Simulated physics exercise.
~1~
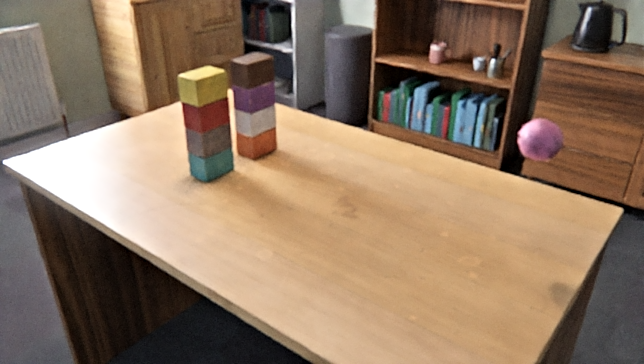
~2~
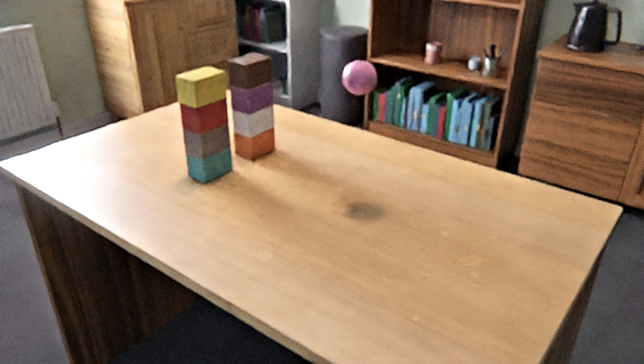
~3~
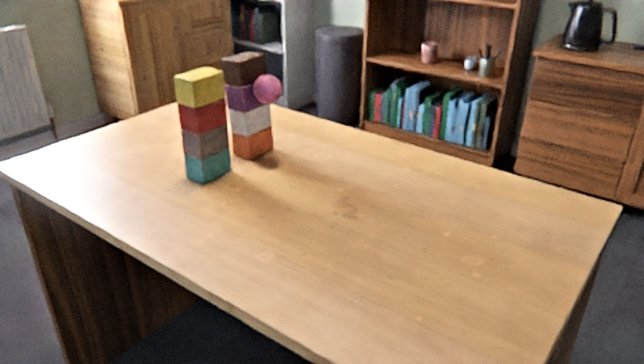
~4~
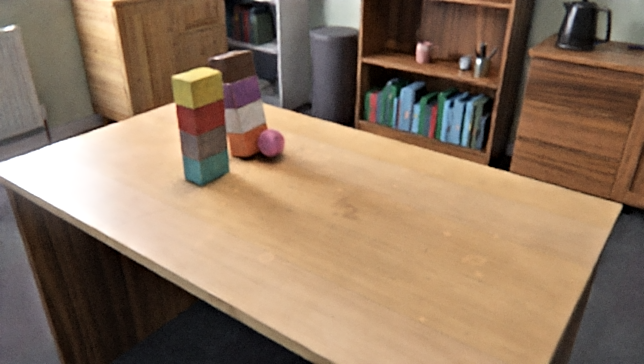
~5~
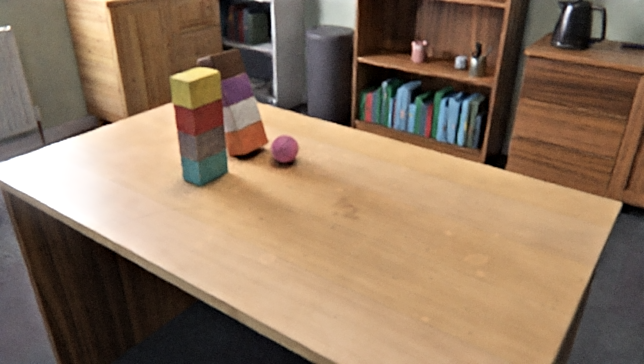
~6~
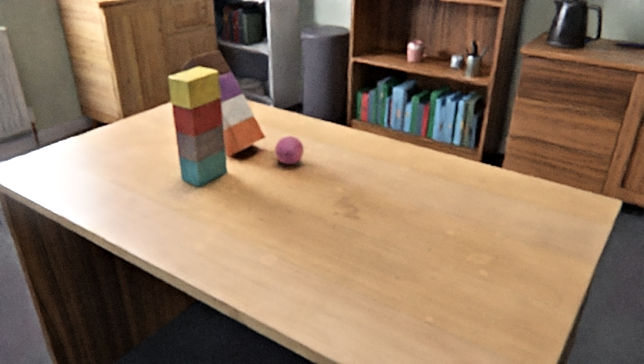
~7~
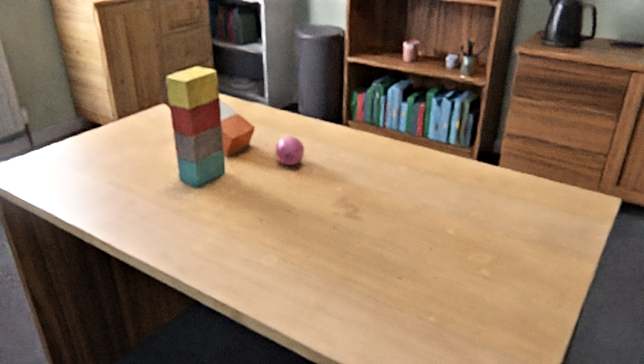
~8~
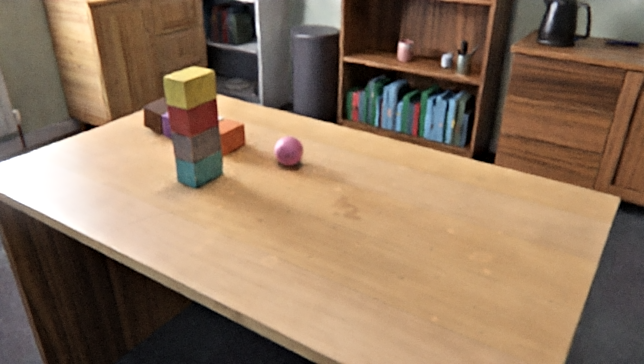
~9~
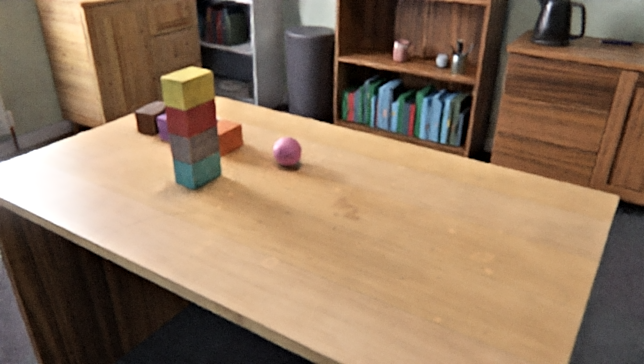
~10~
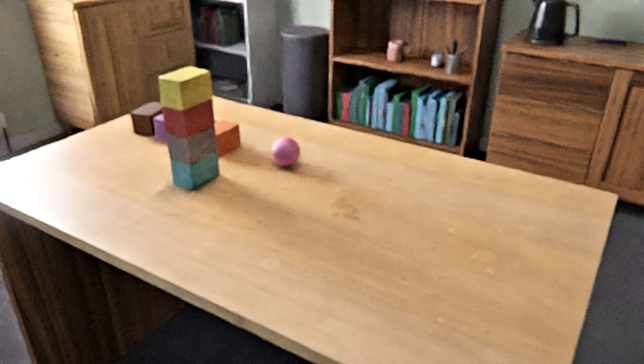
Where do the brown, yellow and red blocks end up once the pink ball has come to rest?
The brown block has fallen to the left and lies on the table behind the front stack. The yellow and red blocks stay where they were, with the yellow one on top of the red one in the standing stack.
